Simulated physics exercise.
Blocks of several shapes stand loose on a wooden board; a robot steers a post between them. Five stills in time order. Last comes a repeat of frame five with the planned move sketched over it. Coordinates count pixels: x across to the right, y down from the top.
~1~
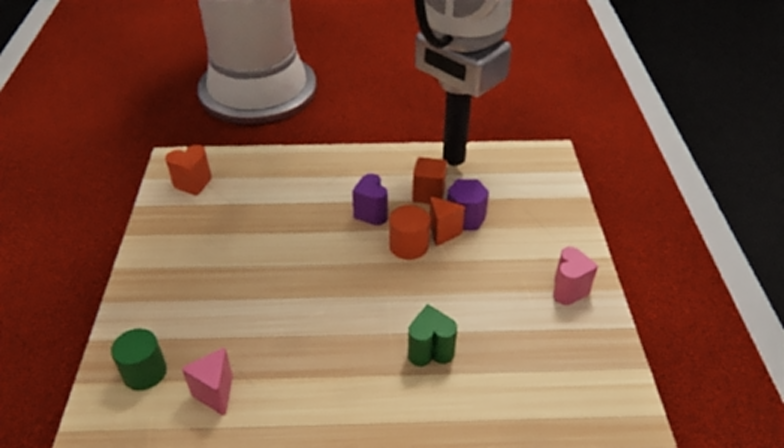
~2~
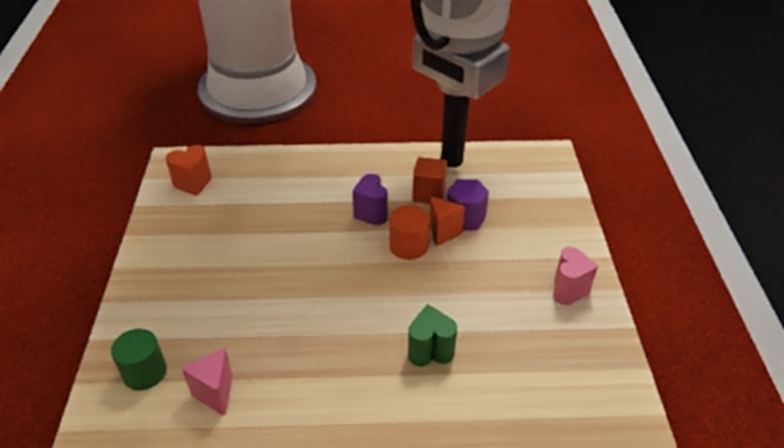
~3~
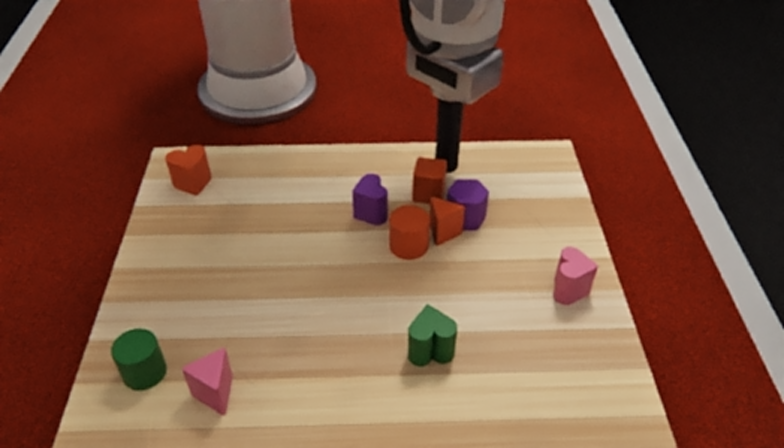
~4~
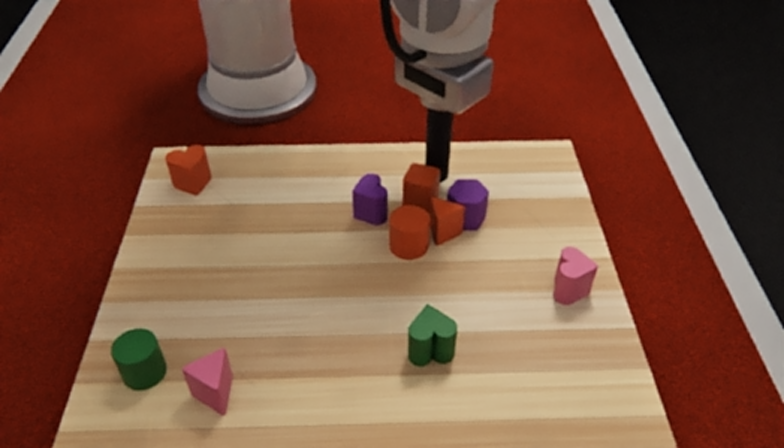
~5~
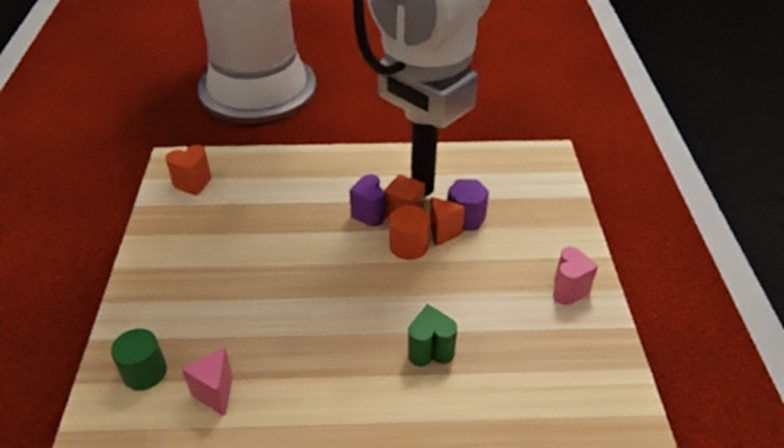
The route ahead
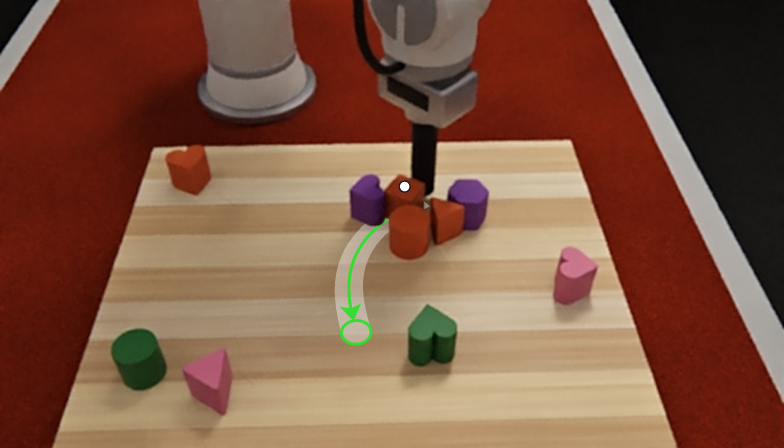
Robot arm easing its black post toward the board, then pushing an orange four-sided block left against a purple heart block.
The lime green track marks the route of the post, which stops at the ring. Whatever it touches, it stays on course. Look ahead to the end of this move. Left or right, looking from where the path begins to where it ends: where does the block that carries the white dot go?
That block drifts right.
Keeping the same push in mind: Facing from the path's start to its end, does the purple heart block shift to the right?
Yes - that is the case.
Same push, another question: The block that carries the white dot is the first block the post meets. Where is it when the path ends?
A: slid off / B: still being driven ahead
Letter A.
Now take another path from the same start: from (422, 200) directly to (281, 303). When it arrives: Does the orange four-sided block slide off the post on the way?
It seems not.
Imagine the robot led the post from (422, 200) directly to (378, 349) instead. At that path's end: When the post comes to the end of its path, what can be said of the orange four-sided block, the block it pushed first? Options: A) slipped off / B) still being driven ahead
A - slipped off.
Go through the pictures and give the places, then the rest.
The first frame shows lower end of the post at (454, 159), tops of blocks, purple heart block at (371, 186), orange four-sided block at (430, 167), orange disc at (410, 218), orange triangle at (445, 207).
The second frame shows post at (452, 161), blocks as before.
The third frame shows post at (446, 166), blocks as before.
The fourth frame shows post at (437, 176), orange four-sided block at (422, 174).
The fifth frame shows post at (422, 189), purple heart block at (369, 187), orange four-sided block at (405, 187), orange disc at (410, 218), orange triangle at (445, 207).
The drawn path runs from (422, 200) by way of (375, 230) and (350, 276) to (356, 332); the dot is on the orange four-sided block.
What follows on the original path. One third of the way, post at (374, 219); purple heart block at (352, 191), turned 50° clockwise; orange four-sided block at (361, 221), turned 10° anticlockwise; orange disc at (408, 223).
Two thirds of the way, post at (349, 266); purple heart block at (352, 191), turned 50° clockwise; orange four-sided block at (327, 268); orange disc at (408, 223).
At the end, post at (356, 322); purple heart block at (352, 191), turned 50° clockwise; orange four-sided block at (316, 287), turned 50° clockwise; orange disc at (408, 223); orange triangle not moved.
